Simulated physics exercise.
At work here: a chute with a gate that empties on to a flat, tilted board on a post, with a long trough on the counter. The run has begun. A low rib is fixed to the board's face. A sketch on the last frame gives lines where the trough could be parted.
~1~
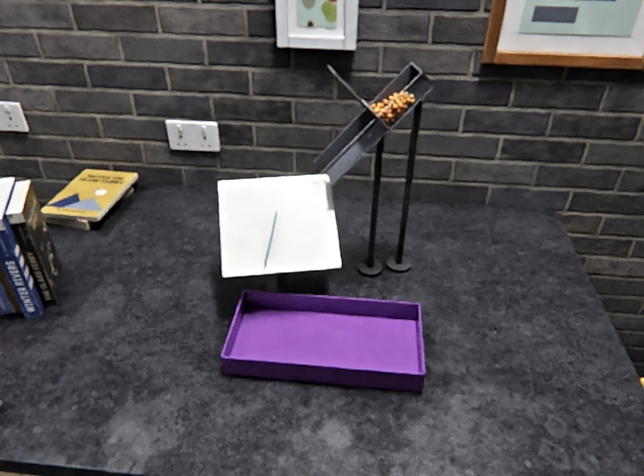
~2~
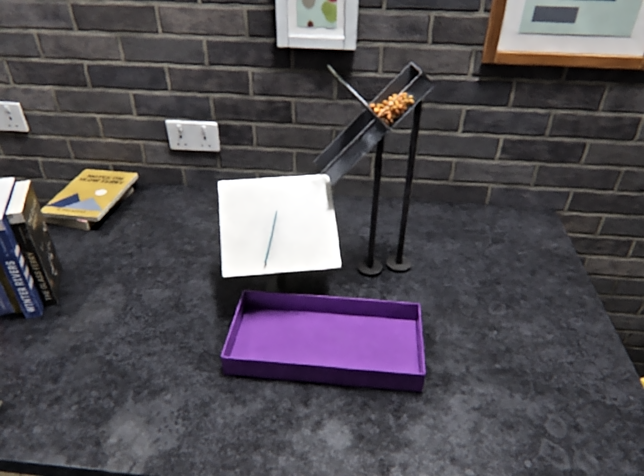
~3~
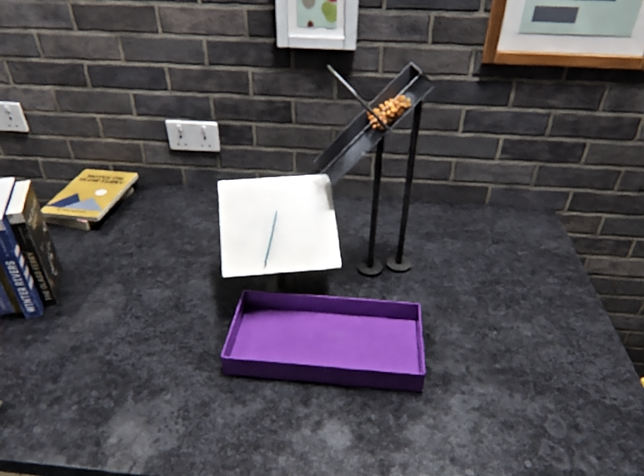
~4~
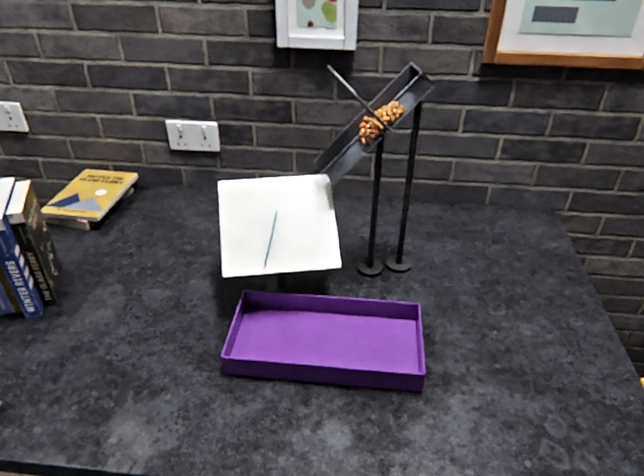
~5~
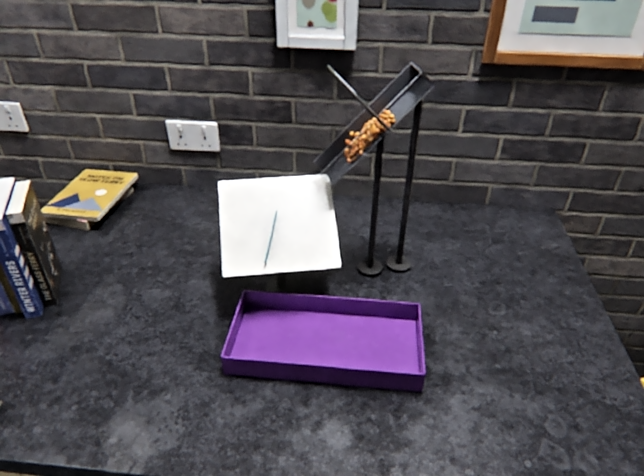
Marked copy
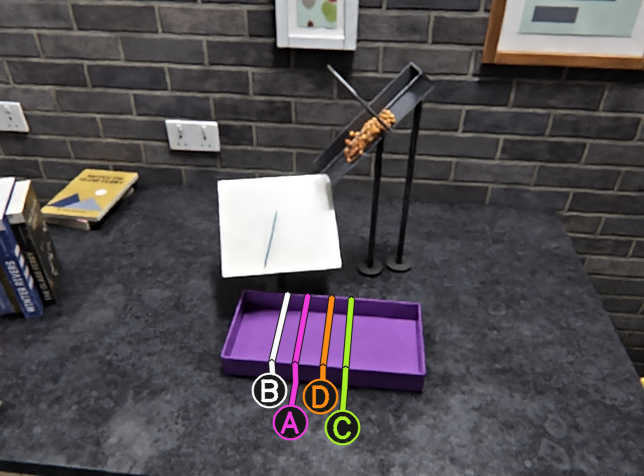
In this clip, roasted chickpeas bunched near the top of a sloping dark chute slide down and leftward along it, spreading out slightly, while the tilted white board and the empty purple trough below stay still.
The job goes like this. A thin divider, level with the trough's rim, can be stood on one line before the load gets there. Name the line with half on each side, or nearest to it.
I would pick line B.
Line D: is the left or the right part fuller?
Left.
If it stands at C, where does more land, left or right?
More lands on the left.
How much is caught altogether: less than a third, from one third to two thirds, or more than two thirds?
About that: More than two thirds.
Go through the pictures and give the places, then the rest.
The first frame shows load behind the gate near (389, 108), roasted chickpeas; lip of the chute near (329, 179), sloping fairly steeply.
The second frame shows middle of the board near (279, 223), tilted fairly steeply; middle of its low edge near (283, 272); of its high edge near (275, 178).
The third frame shows front corners of the trough near (222, 357) and (425, 374), empty; front of the load near (375, 126).
The fourth frame shows middle of the load near (376, 124); its front near (365, 143), close to a third of the way to the lip; rib from (277, 210) to (265, 261).
The fifth frame shows middle of the load near (369, 138); its front near (350, 161), close to two thirds of the way to the lip.
On the marked copy, line A crosses the front rim at (295, 363); line B crosses the front rim at (271, 361); line C crosses the front rim at (345, 367); line D crosses the front rim at (323, 365).
Choosing A, of what is caught, all but a few on the left of the divider, a small share on the right.
Choosing B, of what is caught, close to two thirds on the left of the divider, close to a third on the right.
Choosing C, of what is caught, the whole lot on the left of the divider, none at all on the right.
Choosing D, of what is caught, the whole lot on the left of the divider, none at all on the right.
